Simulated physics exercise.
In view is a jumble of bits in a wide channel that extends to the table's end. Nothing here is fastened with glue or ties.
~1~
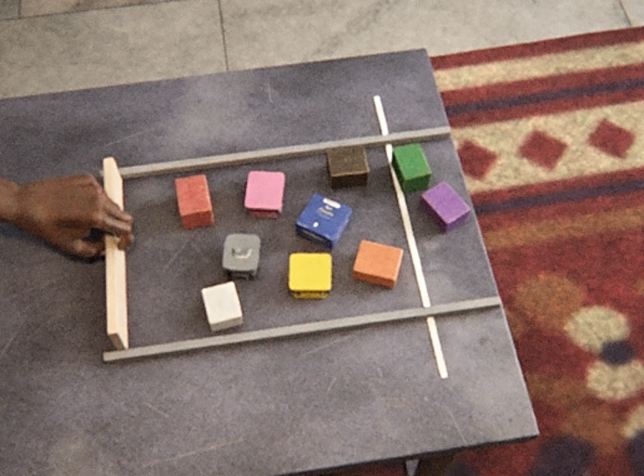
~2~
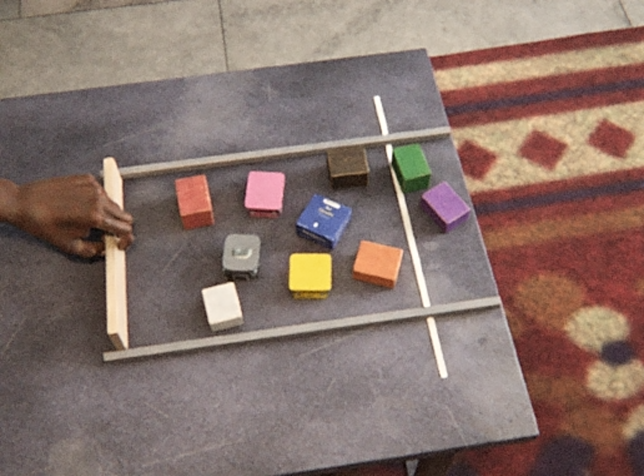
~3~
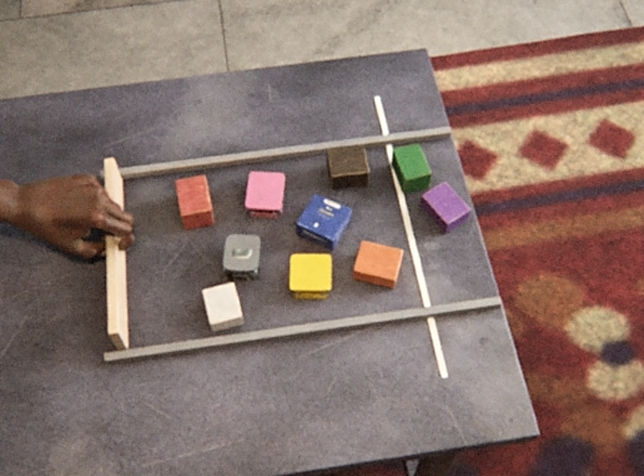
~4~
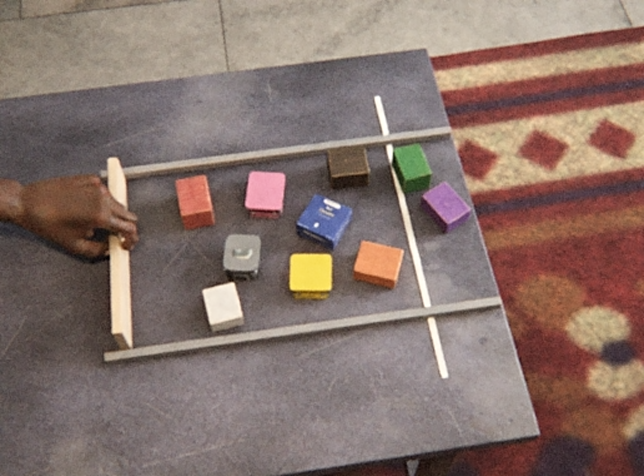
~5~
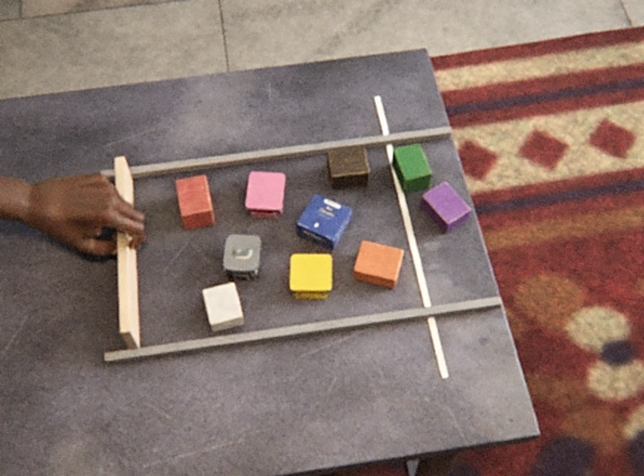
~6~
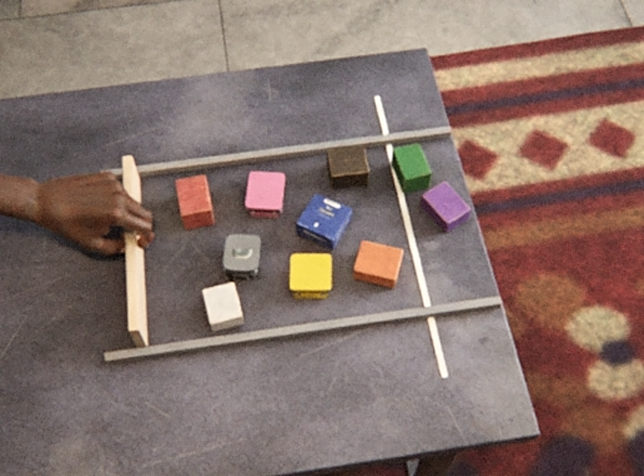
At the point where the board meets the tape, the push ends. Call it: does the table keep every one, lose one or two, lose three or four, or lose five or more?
It loses three or four.
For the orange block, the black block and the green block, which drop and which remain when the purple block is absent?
Orange block: Over the edge. Black block: Over the edge. Green block: Over the edge.
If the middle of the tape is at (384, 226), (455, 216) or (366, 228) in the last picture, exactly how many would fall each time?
In order, the counts are 1, 7 and 1.
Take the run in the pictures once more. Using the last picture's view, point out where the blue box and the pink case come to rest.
The first sits around (456, 204), while the other sits around (442, 166).
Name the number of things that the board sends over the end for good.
Altogether the count is 4.
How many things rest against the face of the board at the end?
3 in contact.
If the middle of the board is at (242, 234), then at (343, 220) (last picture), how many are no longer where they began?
Note: First position 4; second position 9.
Soon after, none off yet; purple block at rest near (445, 207); green block at rest near (411, 168); orange block at rest near (378, 264).
After that, none off yet; purple block at rest near (445, 207); green block displaced a little near (432, 166); orange block displaced about its own width near (425, 256).
In the end, the number that fall off is three or four; gone, black block, orange block, green block and purple block.
